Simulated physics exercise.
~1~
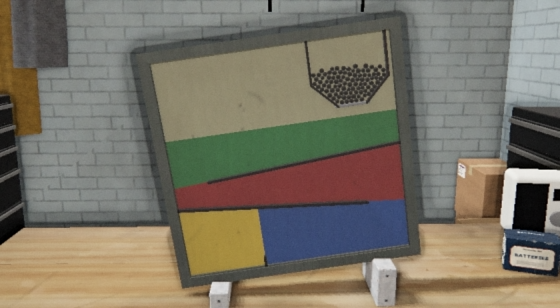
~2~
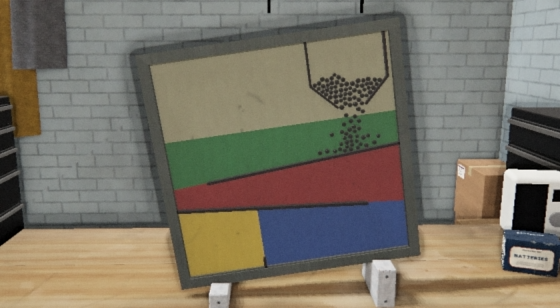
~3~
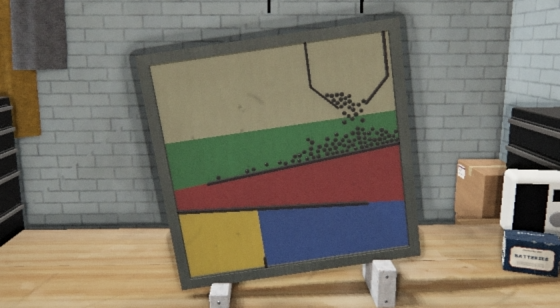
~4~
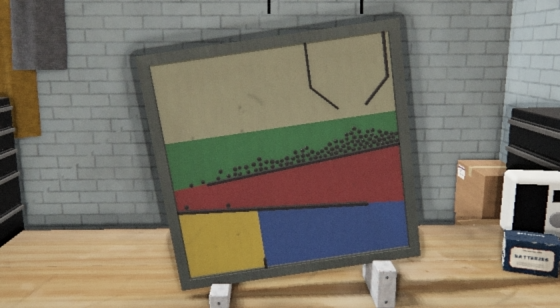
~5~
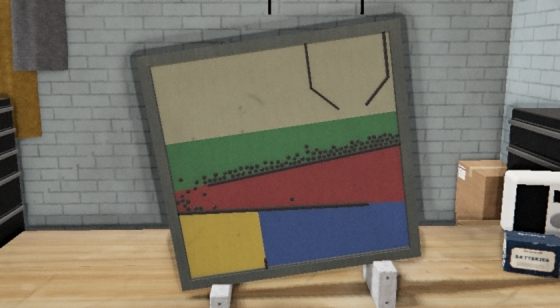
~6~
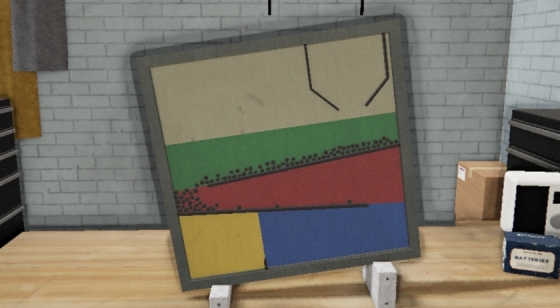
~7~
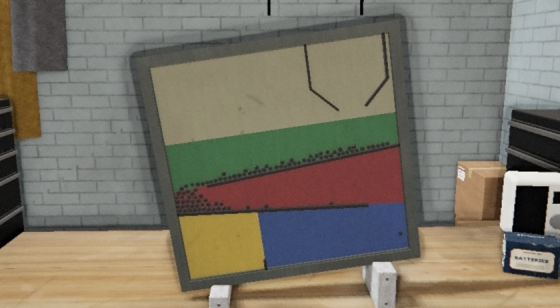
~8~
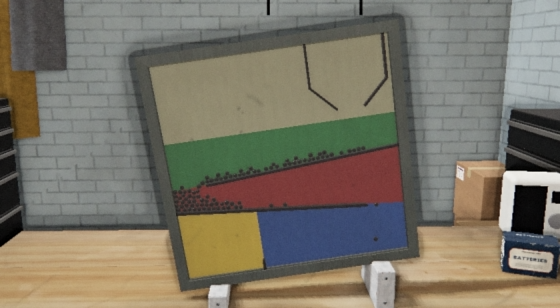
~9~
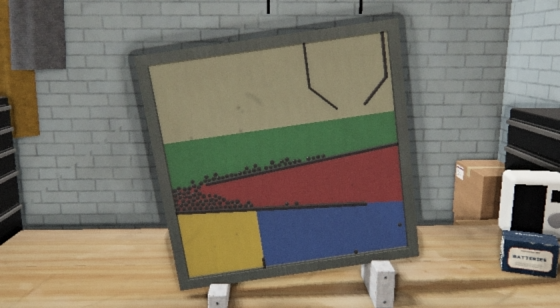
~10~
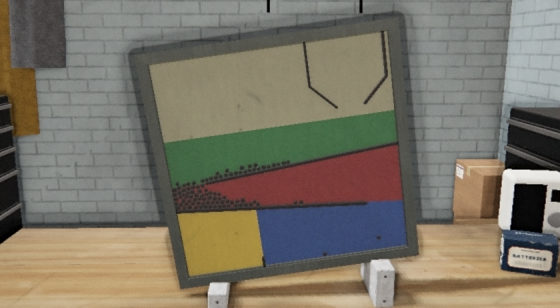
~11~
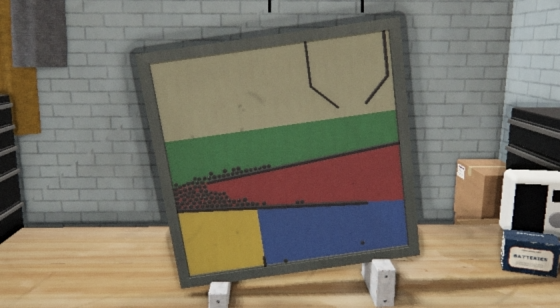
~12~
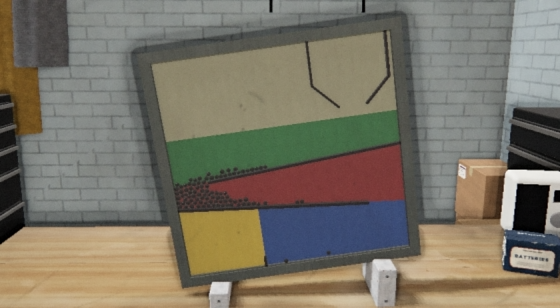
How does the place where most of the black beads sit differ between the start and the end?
At the start the beads are gathered in the hopper at the upper right of the case. By the end most of them are heaped lower down at the left side, mainly in the red section with some in the green.
